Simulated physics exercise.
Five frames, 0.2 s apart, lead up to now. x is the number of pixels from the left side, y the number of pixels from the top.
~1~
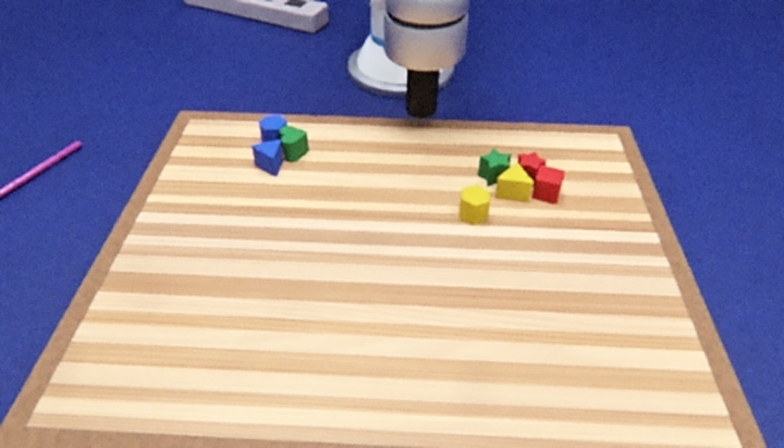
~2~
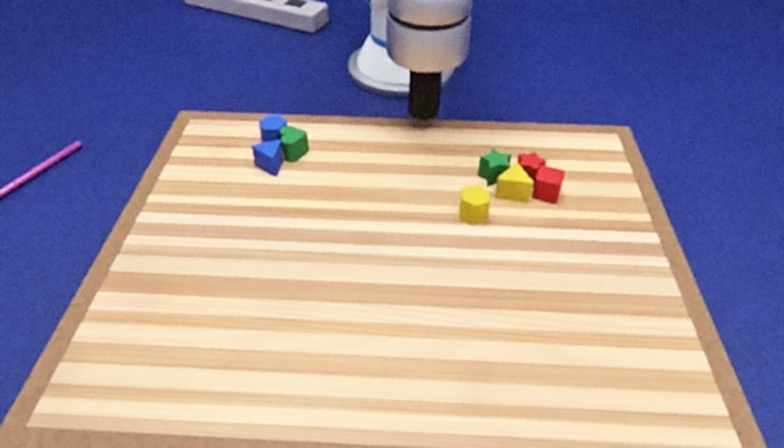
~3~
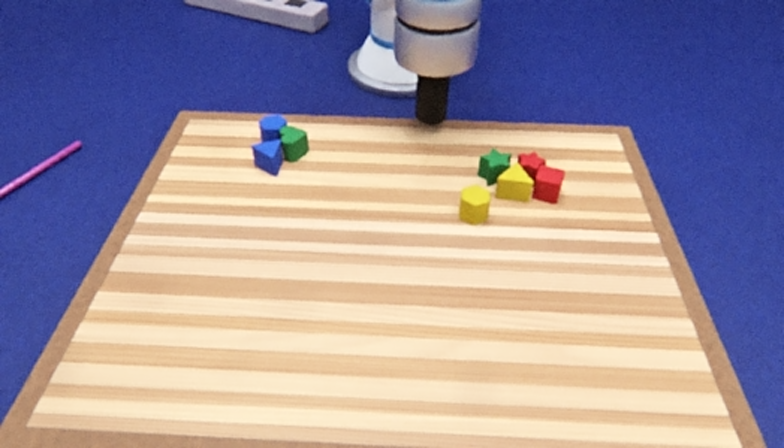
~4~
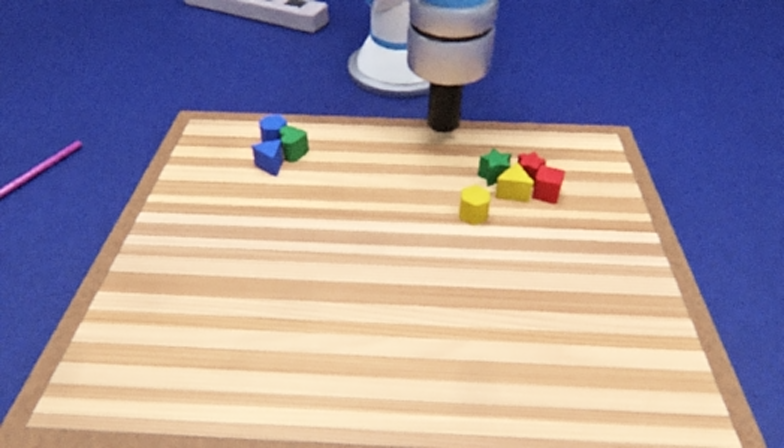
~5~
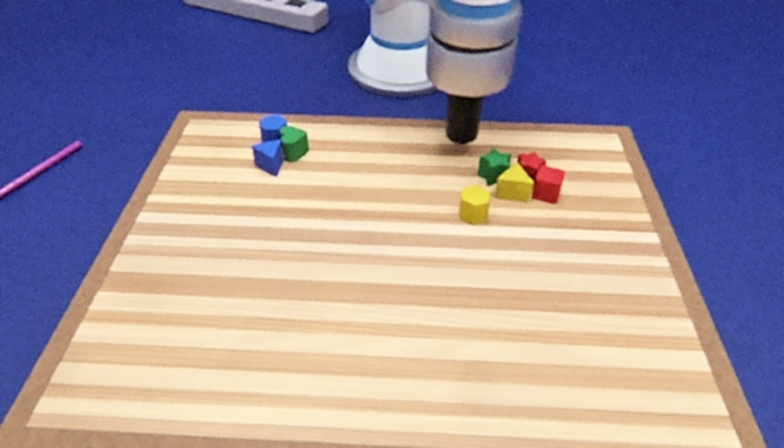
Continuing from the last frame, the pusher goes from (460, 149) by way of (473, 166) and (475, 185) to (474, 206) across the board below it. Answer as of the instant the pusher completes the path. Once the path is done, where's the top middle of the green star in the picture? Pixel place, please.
Near (508, 174).
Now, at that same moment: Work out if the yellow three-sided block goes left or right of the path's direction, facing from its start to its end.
It shifts to the left.
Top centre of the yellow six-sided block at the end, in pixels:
At roughly (475, 208).
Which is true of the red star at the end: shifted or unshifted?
By then it is still where it was.
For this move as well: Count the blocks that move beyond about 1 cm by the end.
It moves three or more blocks.
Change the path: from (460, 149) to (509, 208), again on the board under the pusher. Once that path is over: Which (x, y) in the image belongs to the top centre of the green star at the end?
Answer: (545, 194).
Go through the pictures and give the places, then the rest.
In the first picture, tip of the pusher (421, 111), middles of tops, yellow six-sided block (476, 194), green star (497, 158), yellow three-sided block (516, 174), red star (532, 159).
In the second picture, pusher (424, 113), nothing pushed.
In the third picture, pusher (431, 117), nothing pushed.
In the fourth picture, pusher (443, 125), nothing pushed.
In the fifth picture, pusher (461, 136), yellow six-sided block (476, 194), green star (497, 158), yellow three-sided block (516, 174), red star (532, 159).
What follows on the original path. One third of the way, pusher (475, 153); nothing pushed yet.
Two thirds of the way, pusher (477, 172); green star (508, 171), turned 30° anticlockwise; yellow three-sided block (527, 183).
At the end, pusher (476, 193); yellow six-sided block (475, 208); green star (508, 174), turned 55° anticlockwise; yellow three-sided block (531, 185); red star unmoved.
